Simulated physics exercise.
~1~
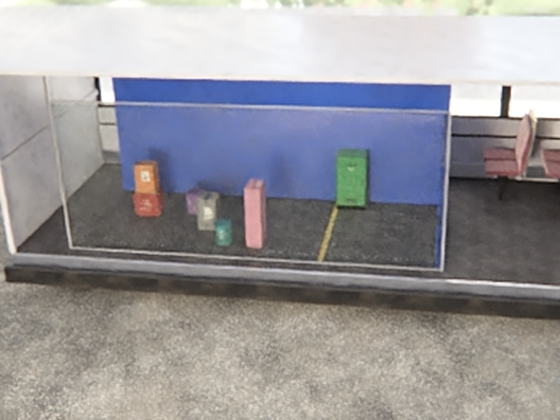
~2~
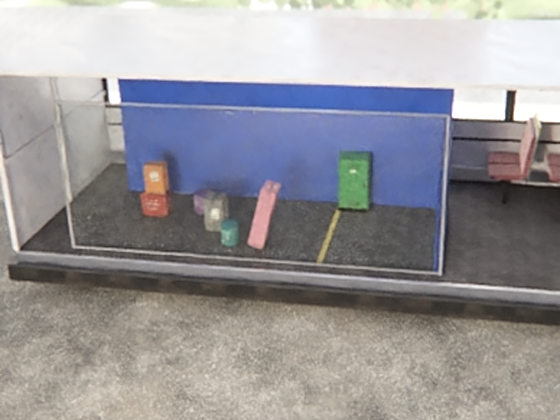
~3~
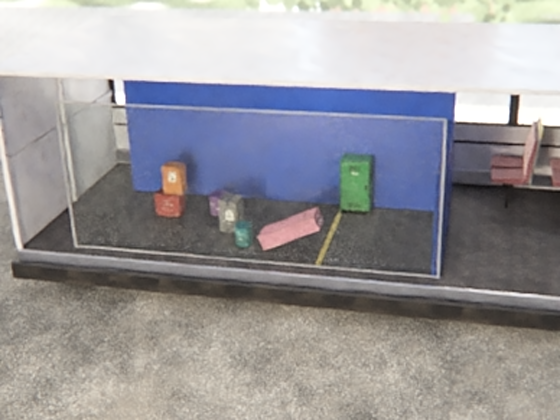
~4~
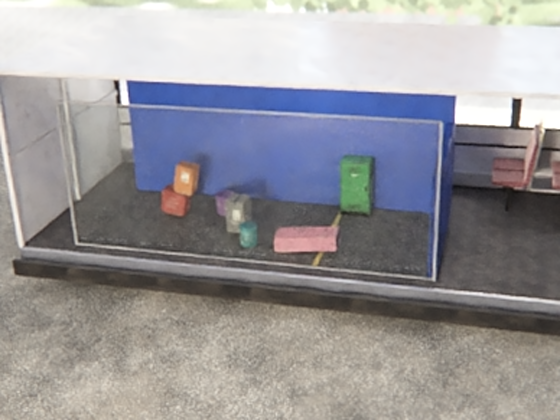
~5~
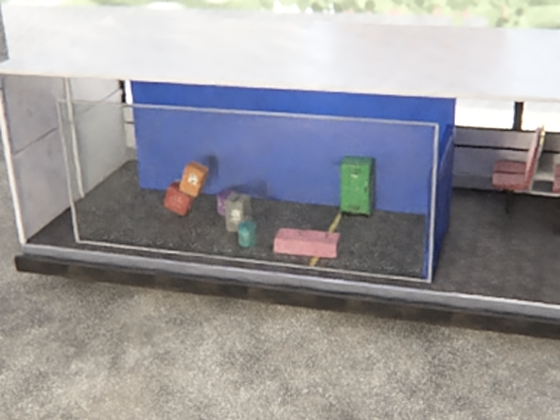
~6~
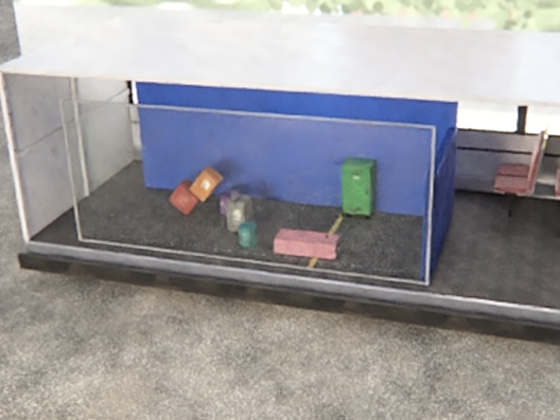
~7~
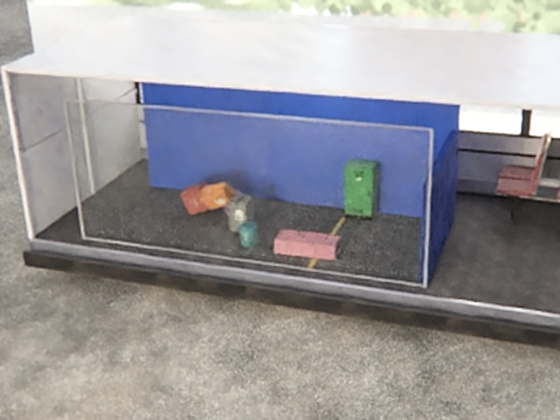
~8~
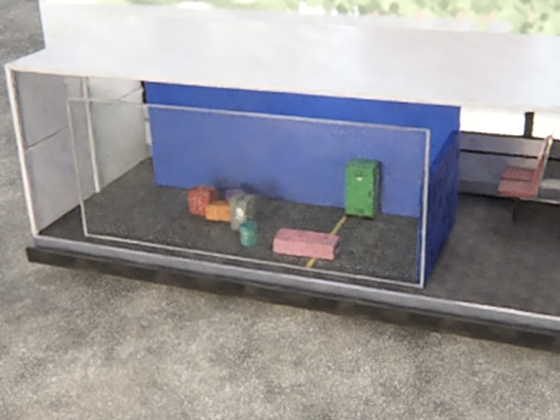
A tall pink box tipped over to the right and ended up lying on its side, its middle just short of the yellow line, then the stacked orange and red boxes slowly toppled rightward beside the grey one, while the green locker stayed put.
